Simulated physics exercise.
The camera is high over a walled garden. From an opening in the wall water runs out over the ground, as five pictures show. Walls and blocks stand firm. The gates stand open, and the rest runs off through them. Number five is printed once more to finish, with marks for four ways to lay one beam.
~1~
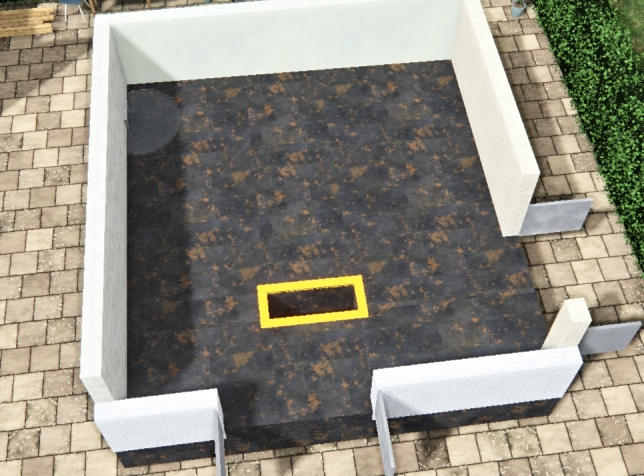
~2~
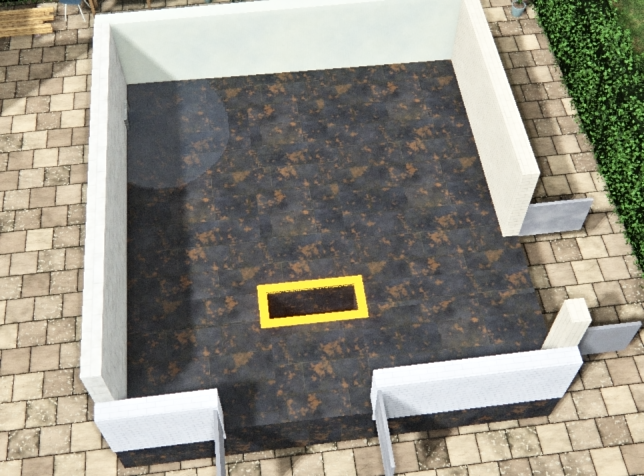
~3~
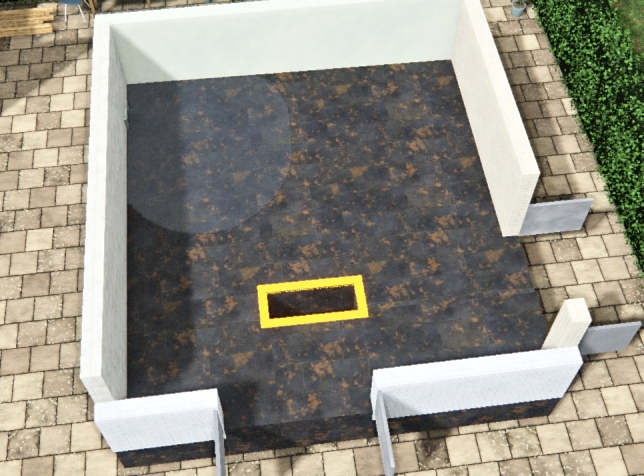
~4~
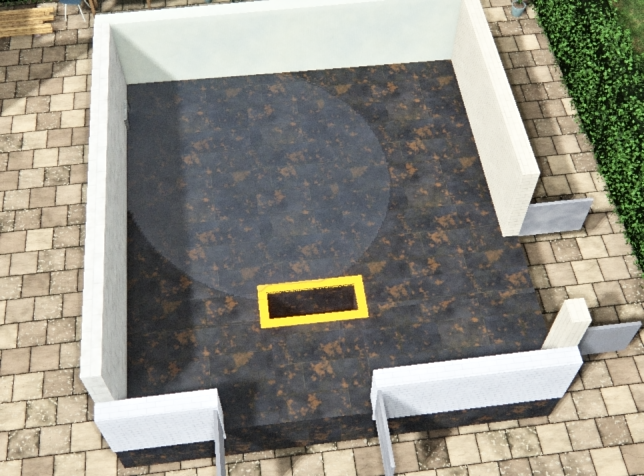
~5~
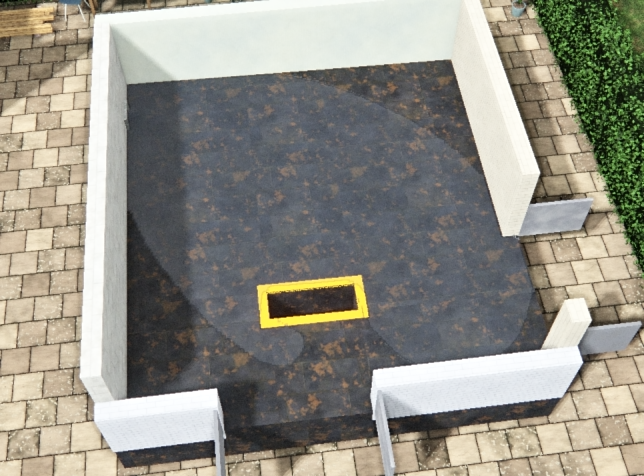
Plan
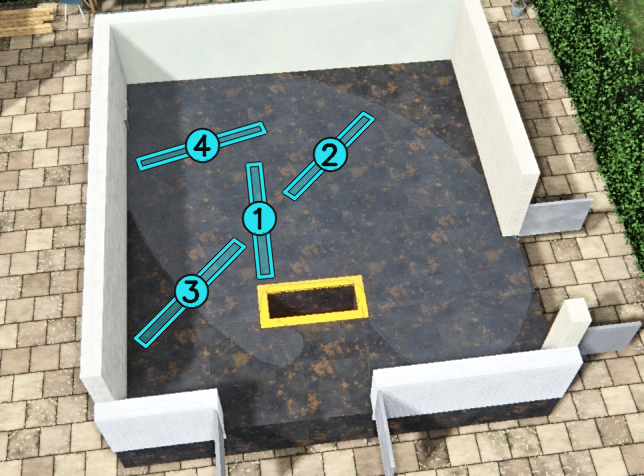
To begin with, a small patch of water lies in the upper left corner of a dark, walled yard. The water spreads steadily right and downward across the mottled ground toward the yellow-edged drain. It then surrounds the drain and reaches the open gate on the right.
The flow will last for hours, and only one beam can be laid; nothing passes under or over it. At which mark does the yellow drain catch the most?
Take 2.
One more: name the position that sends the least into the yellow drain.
4.
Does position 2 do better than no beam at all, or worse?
It is better.
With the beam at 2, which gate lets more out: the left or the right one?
More leaves on the right.
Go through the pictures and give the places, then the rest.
Outfall at (126, 115); yellow drain at (312, 301); open gate at (520, 293); open gate at (297, 404); water covers 3 % of the ground and shows as far out as (154, 148); yellow drain still dry.
Water covers 10 % of the ground and shows as far out as (227, 131); yellow drain still dry.
Water covers 21 % of the ground and shows as far out as (289, 163); yellow drain still dry.
Water covers 41 % of the ground and shows as far out as (361, 248); yellow drain still dry.
Water covers 64 % of the ground and shows as far out as (523, 299); yellow drain taking water.
On the marked copy, 1 from (265, 276) to (254, 164); 2 from (289, 195) to (368, 116); 3 from (140, 342) to (239, 243); 4 from (139, 164) to (262, 127).
For position 1, about 15 % of the stream runs into the yellow drain, about 85 % out by the gates.
For position 2, about 53 % of the stream runs into the yellow drain, about 47 % out by the gates.
For position 3, about 23 % of the stream runs into the yellow drain, about 77 % out by the gates.
For position 4, about 8 % of the stream runs into the yellow drain, about 92 % out by the gates.
